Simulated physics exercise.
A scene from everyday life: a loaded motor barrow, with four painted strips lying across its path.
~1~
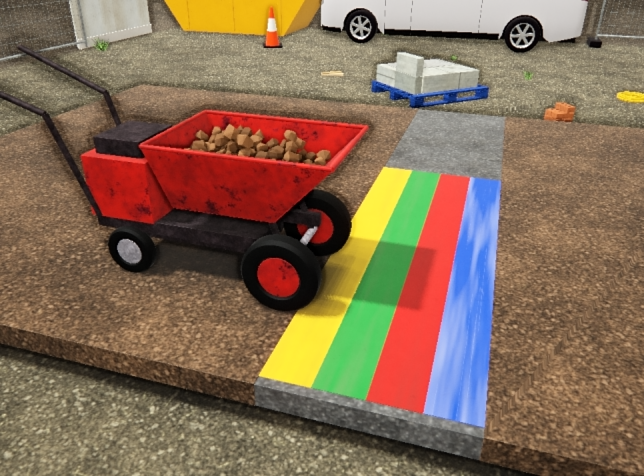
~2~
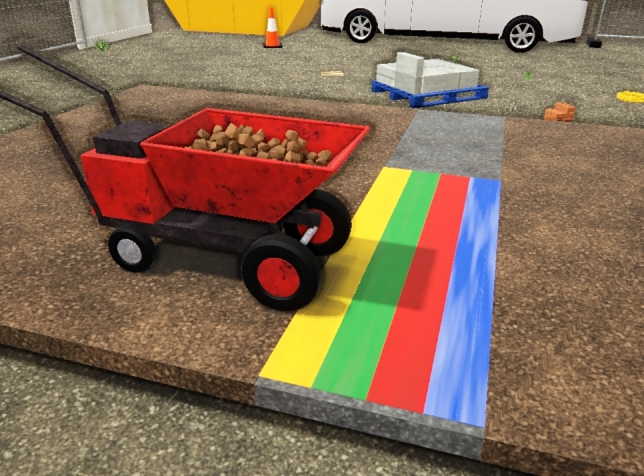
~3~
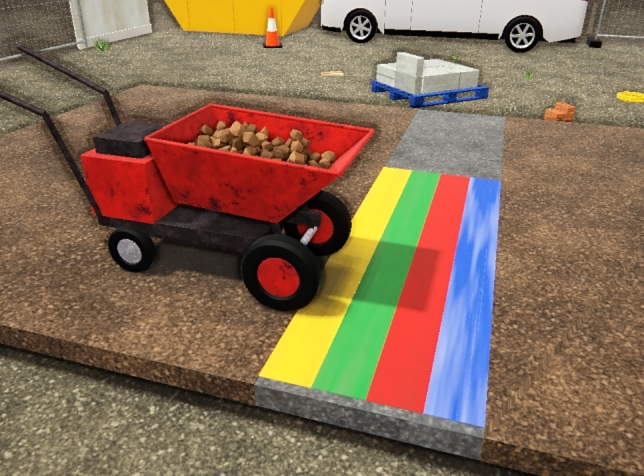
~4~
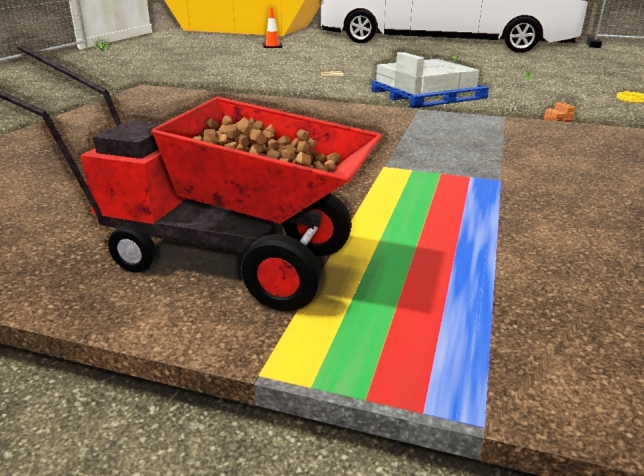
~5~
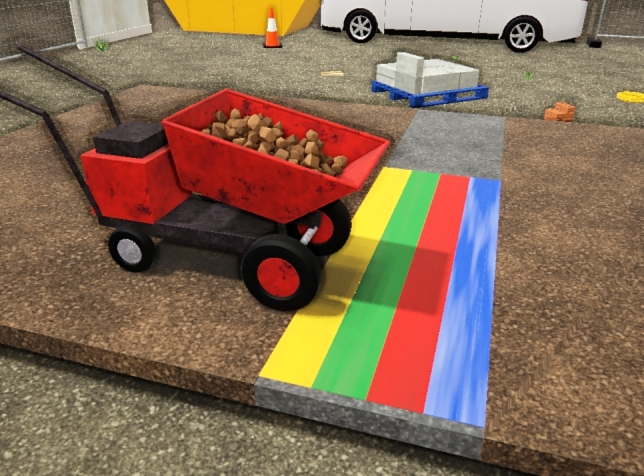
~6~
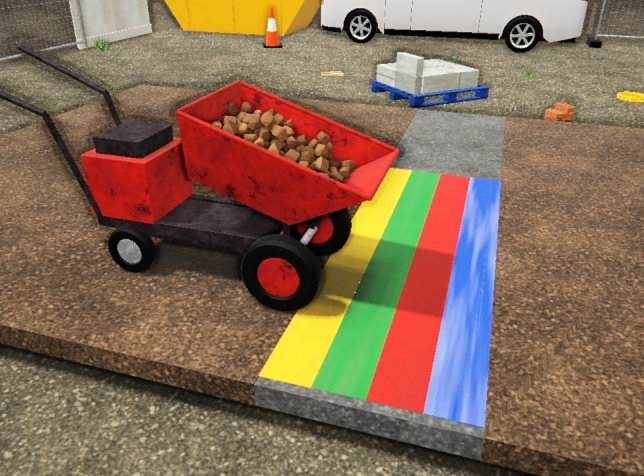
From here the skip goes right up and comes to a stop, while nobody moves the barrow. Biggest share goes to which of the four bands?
Biggest share: Blue.
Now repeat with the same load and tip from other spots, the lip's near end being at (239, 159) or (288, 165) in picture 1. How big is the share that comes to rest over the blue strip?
Estimates, in order: 10 % then 20 %.
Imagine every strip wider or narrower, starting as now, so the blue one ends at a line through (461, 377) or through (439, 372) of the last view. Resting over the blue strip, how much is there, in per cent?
Roughly 30 % and 20 %.
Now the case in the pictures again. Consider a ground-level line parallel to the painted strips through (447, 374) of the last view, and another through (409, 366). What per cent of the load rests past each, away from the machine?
In order, some 50 % then some 70 %.
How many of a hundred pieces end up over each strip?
The yellow strip takes 0 per cent, the green strip 0, the red strip 15 and the blue strip 30.
Soon, skip tipped steeply; all in the skip.
A while on, skip tipped right over; about two thirds in the skip; a small part over the red strip; about a quarter over the blue strip; a stray few off the paint.
Towards the end, skip tipped right over; about a quarter in the skip; a small part over the red strip; about a third over the blue strip; about a quarter off the paint.
Finally, skip tipped right over; about a quarter in the skip; none over the yellow strip; none over the green strip; a small part over the red strip; about a third over the blue strip; about a quarter off the paint.
